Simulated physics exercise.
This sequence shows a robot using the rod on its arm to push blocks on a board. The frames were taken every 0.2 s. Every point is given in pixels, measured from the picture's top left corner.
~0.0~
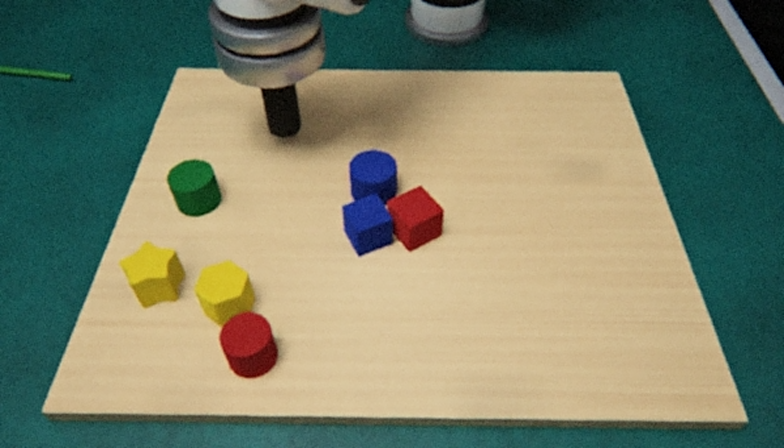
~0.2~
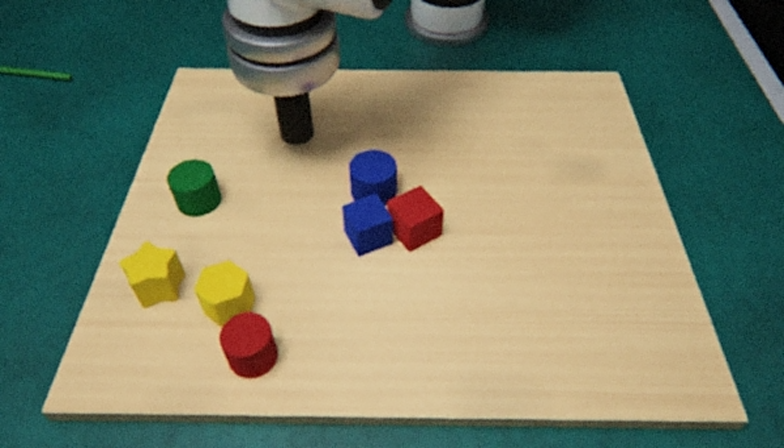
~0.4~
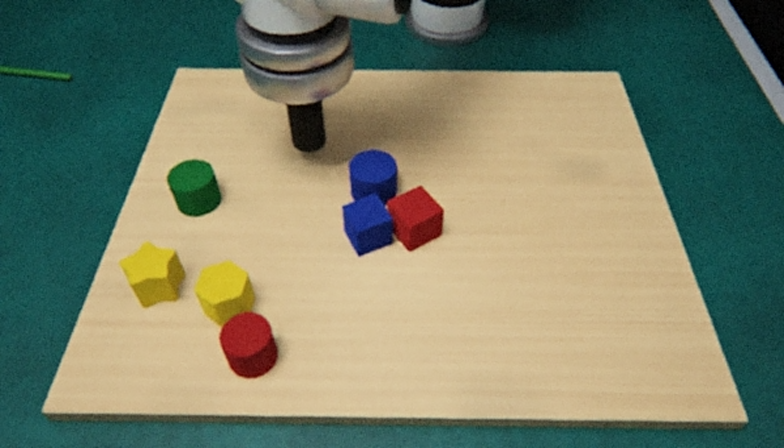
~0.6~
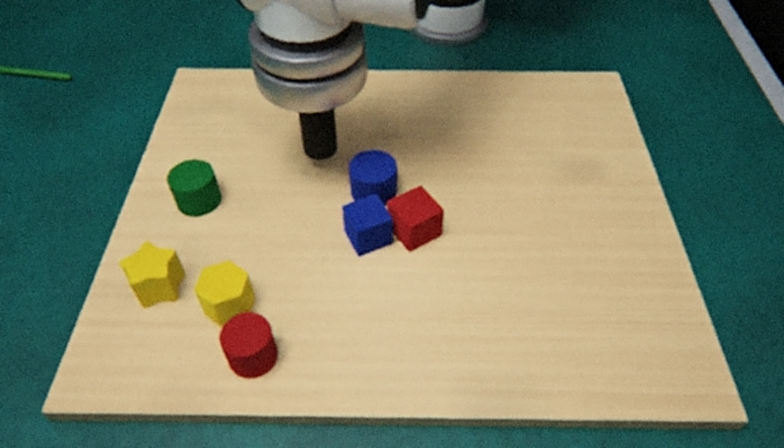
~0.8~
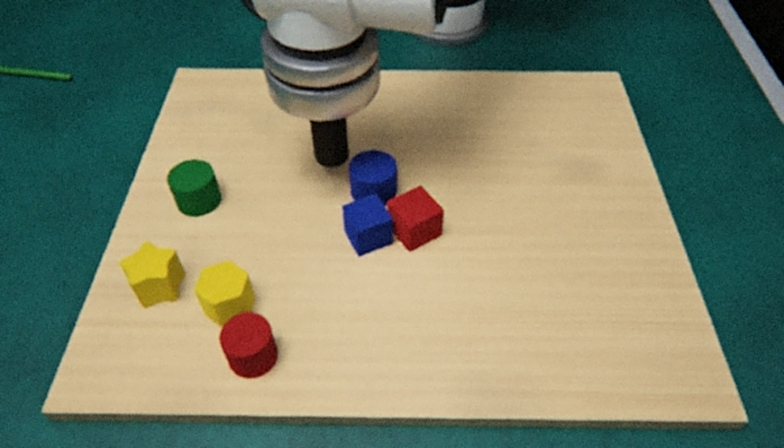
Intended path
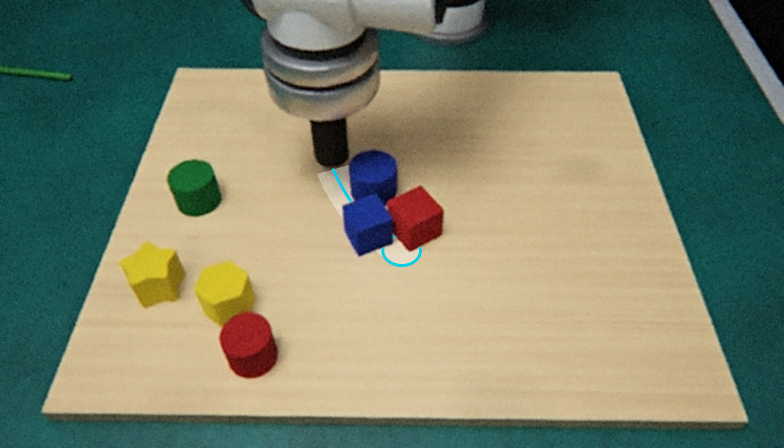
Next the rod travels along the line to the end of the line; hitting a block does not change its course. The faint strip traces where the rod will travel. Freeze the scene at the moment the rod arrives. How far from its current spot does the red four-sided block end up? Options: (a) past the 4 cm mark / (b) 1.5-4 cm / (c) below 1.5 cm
Letter b.
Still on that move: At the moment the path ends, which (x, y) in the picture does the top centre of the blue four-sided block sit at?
By then it is at (386, 255).
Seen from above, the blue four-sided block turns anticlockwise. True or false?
The statement is false.
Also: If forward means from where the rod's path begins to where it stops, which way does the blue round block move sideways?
It's set to shift left.
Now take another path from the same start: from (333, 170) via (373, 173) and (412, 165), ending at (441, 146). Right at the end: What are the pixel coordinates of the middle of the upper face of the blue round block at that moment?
My estimate: (397, 174).
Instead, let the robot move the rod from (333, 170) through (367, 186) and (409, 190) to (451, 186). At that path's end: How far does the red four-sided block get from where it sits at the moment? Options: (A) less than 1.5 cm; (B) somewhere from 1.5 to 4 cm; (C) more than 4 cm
I'll go with B - somewhere from 1.5 to 4 cm.
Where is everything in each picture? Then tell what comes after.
In the first frame, lower end of the rod (285, 127), tops of blocks, blue four-sided block (367, 212), blue round block (373, 165), red four-sided block (416, 205).
In the second frame, rod (297, 134), blocks as before.
In the third frame, rod (309, 141), blocks as before.
In the fourth frame, rod (321, 149), blocks as before.
In the fifth frame, rod (332, 156), blue four-sided block (367, 212), blue round block (373, 165), red four-sided block (416, 205).
The drawn path runs from (333, 170) via (359, 211), ending at (402, 250).
On the path given first. One third of the way, rod (347, 184); blue round block (389, 174).
Two thirds of the way, rod (371, 211); blue four-sided block (375, 229), turned 20° clockwise; blue round block (404, 178); red four-sided block (425, 209), turned 20° clockwise.
At the end, rod (402, 237); blue four-sided block (386, 255), turned 60° clockwise; blue round block (404, 178); red four-sided block (440, 212).
